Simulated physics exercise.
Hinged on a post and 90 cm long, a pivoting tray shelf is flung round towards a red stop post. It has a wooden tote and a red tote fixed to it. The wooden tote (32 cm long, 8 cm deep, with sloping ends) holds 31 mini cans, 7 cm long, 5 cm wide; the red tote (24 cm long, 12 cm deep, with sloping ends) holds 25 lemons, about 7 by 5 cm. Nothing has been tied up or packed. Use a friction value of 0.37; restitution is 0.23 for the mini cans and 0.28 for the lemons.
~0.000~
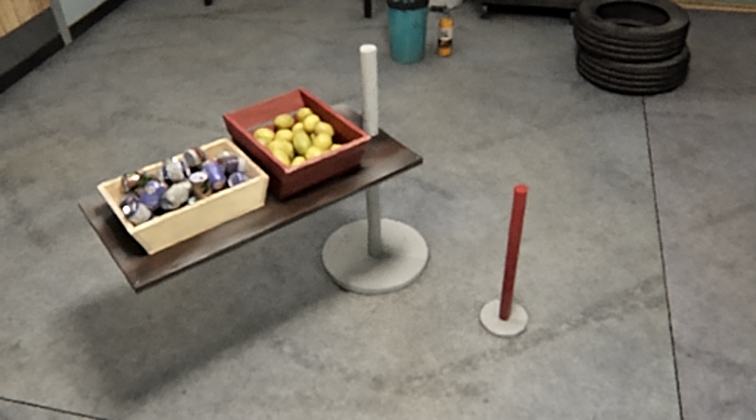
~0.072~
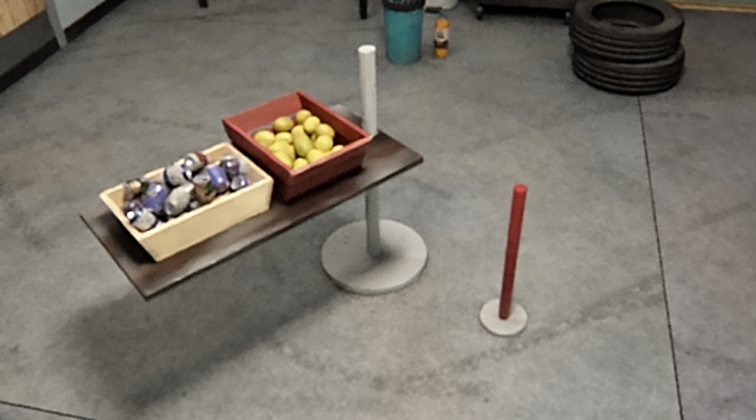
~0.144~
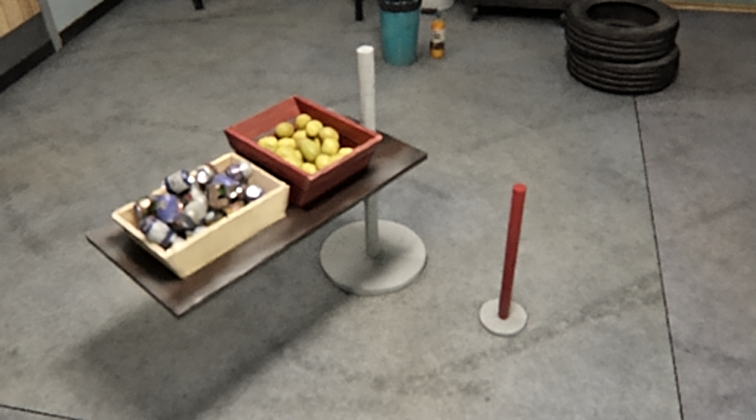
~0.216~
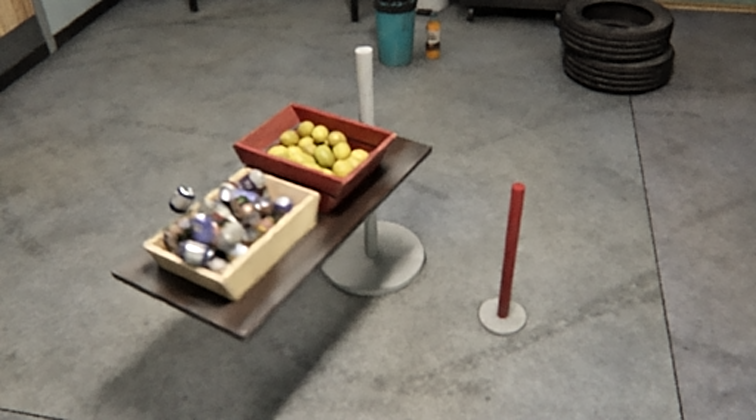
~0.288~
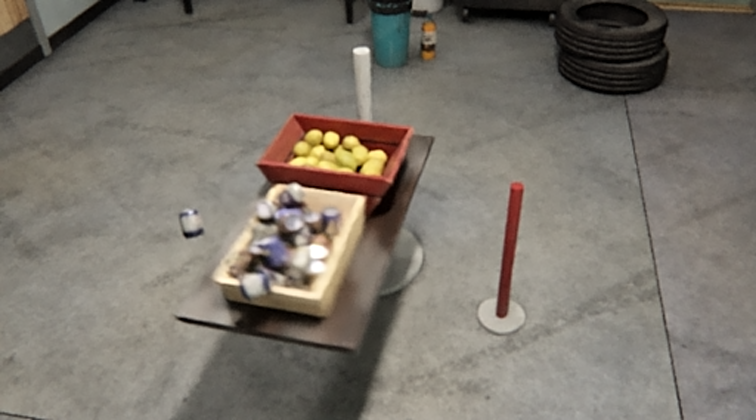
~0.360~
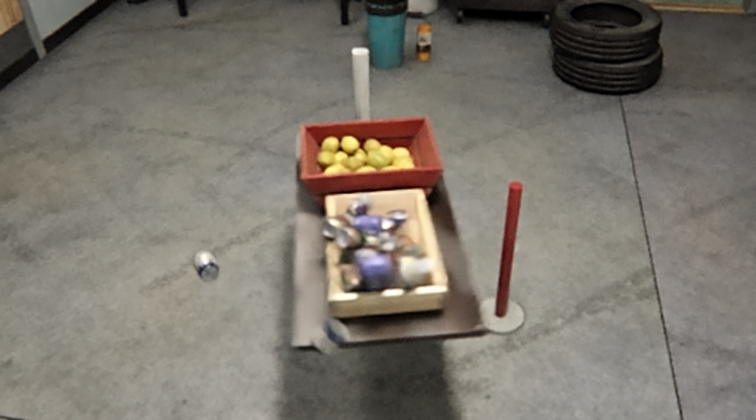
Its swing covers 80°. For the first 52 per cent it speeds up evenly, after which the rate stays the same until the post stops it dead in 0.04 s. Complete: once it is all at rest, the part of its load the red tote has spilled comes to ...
... under a sixth.
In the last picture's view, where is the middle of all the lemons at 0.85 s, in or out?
Somewhere around pixel (416, 163).
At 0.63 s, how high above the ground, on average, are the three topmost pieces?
78 cm.
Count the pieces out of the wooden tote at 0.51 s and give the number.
About, wooden tote: 8.
After 0.43 s, it reaches the stop.
After 0.51 s, the wooden tote is down by 9 of 31 and the red tote has all 25.
After 0.63 s, the wooden tote is down by 15 of 31 and the red tote has all 25.
After 0.85 s, the wooden tote is down by 15 of 31 and the red tote has all 25.
Outcome (at 1.29 s), the wooden tote is down by 15 of 31 and the red tote has all 25. Asked share, 0 of 25, 0 per cent.
